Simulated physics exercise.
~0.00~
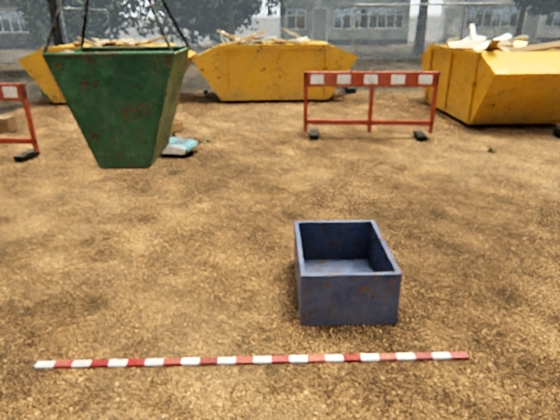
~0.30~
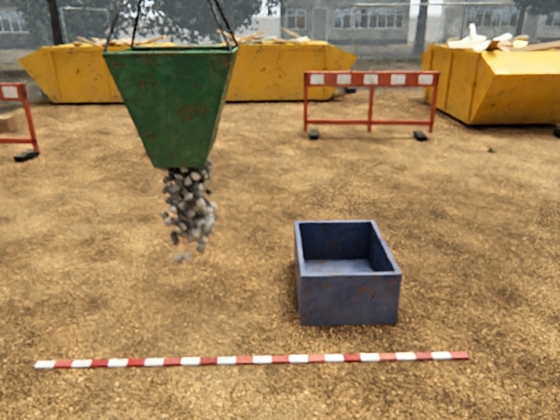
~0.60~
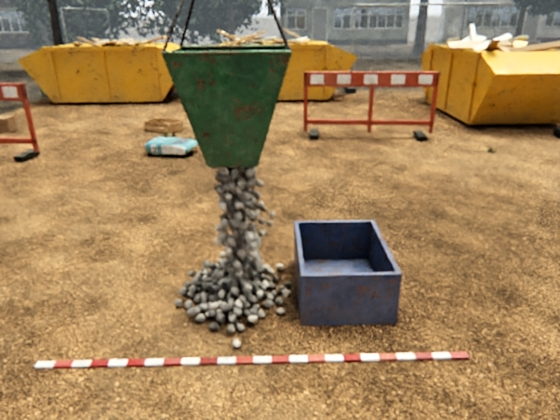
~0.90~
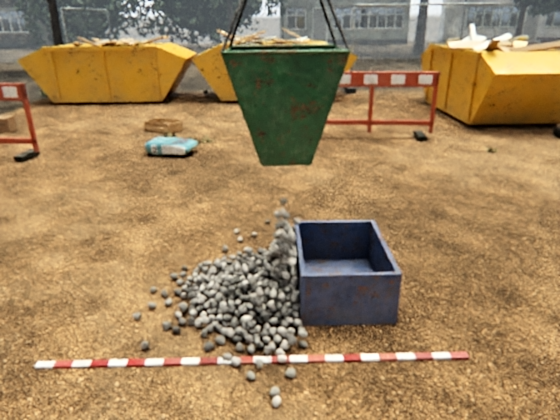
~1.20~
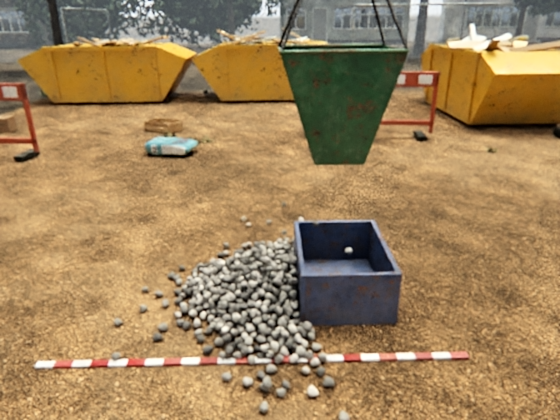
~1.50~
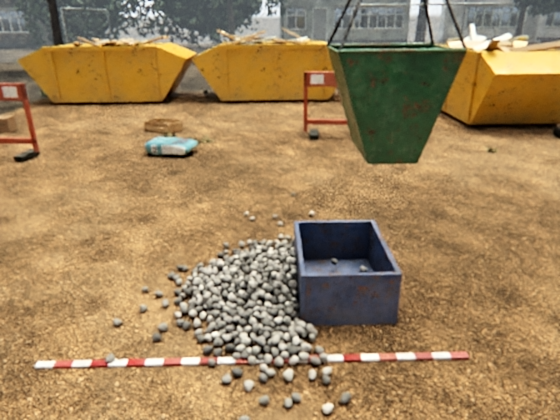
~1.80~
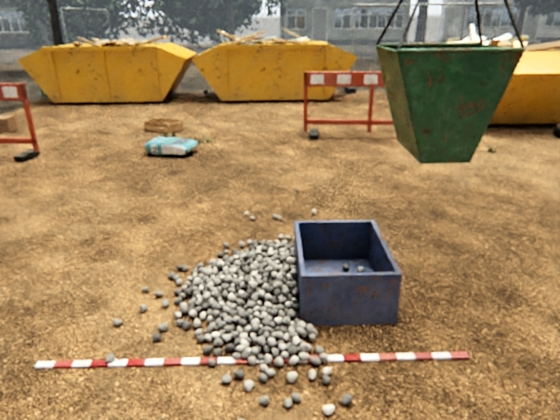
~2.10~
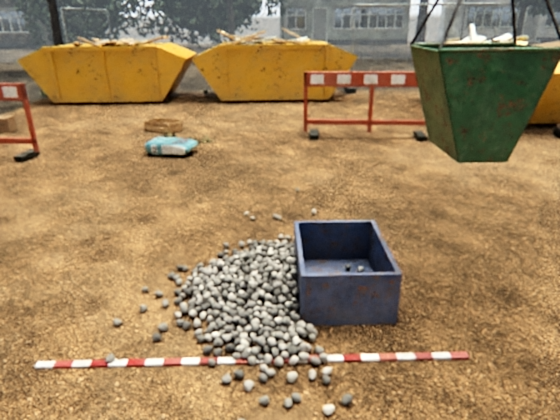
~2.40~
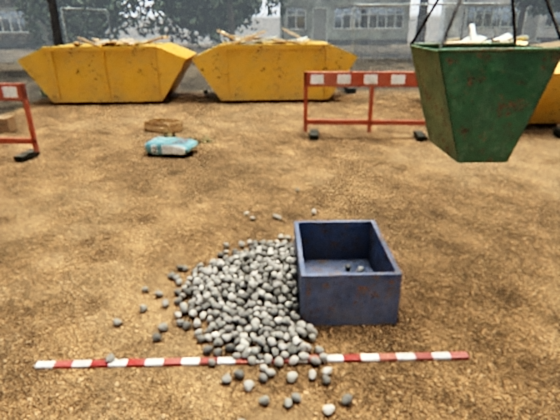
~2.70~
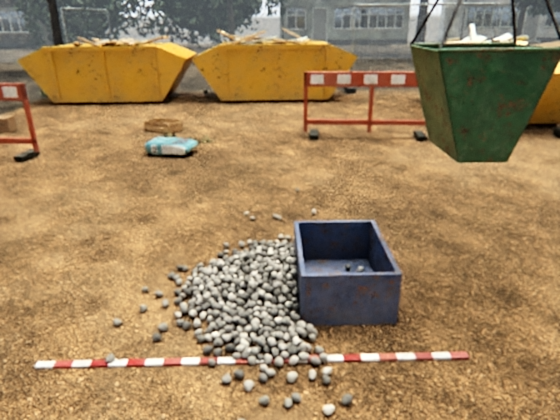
On an open yard of brown, gritty ground, seen from the front and slightly above, a green skip hangs at the upper left, with yellow containers and red-and-white barriers behind. An open blue-grey bin stands right of centre, beyond a red-and-white striped staff. The skip travels right and pours grey rounded stones from its bottom, emptying before it passes over the bin. They pile up against the bin's left side, some rolling across the staff. The empty skip carries on and stops at the upper right, leaving nearly all the stones heaped outside and only a few visible in the bin.
